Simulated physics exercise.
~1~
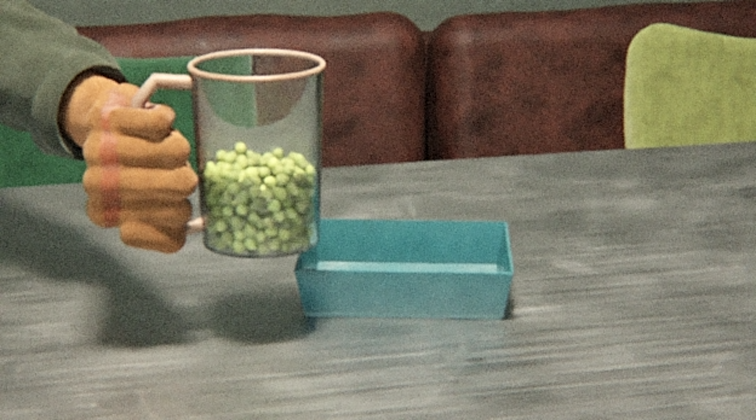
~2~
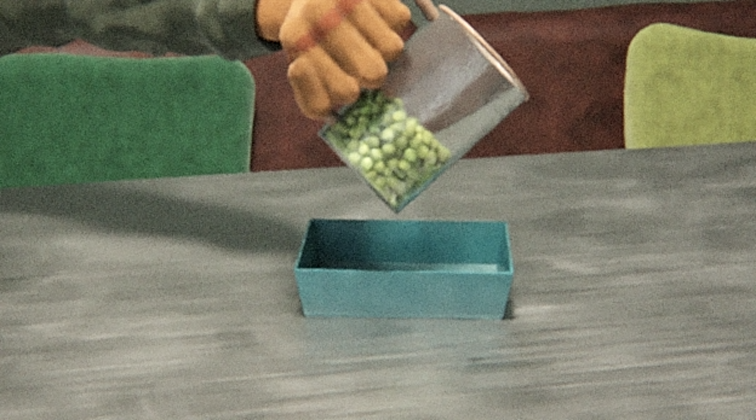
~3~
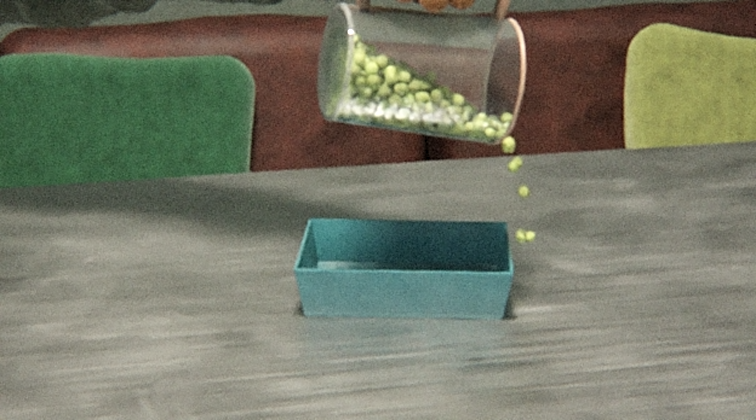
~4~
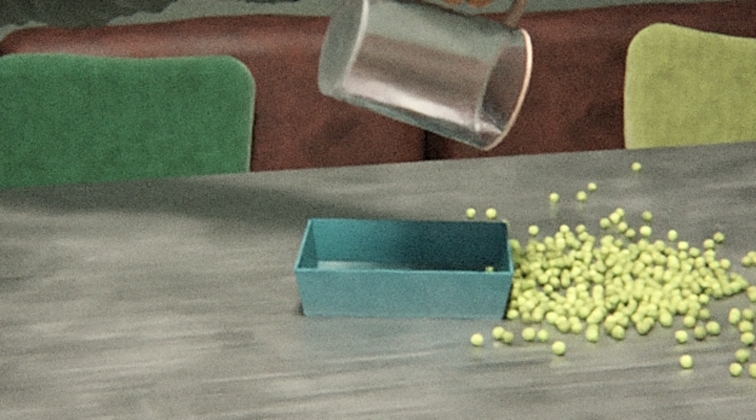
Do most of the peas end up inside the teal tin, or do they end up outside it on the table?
They end up outside it. The peas fall past the tin's right end and spread over the table, while the tin is left practically empty.
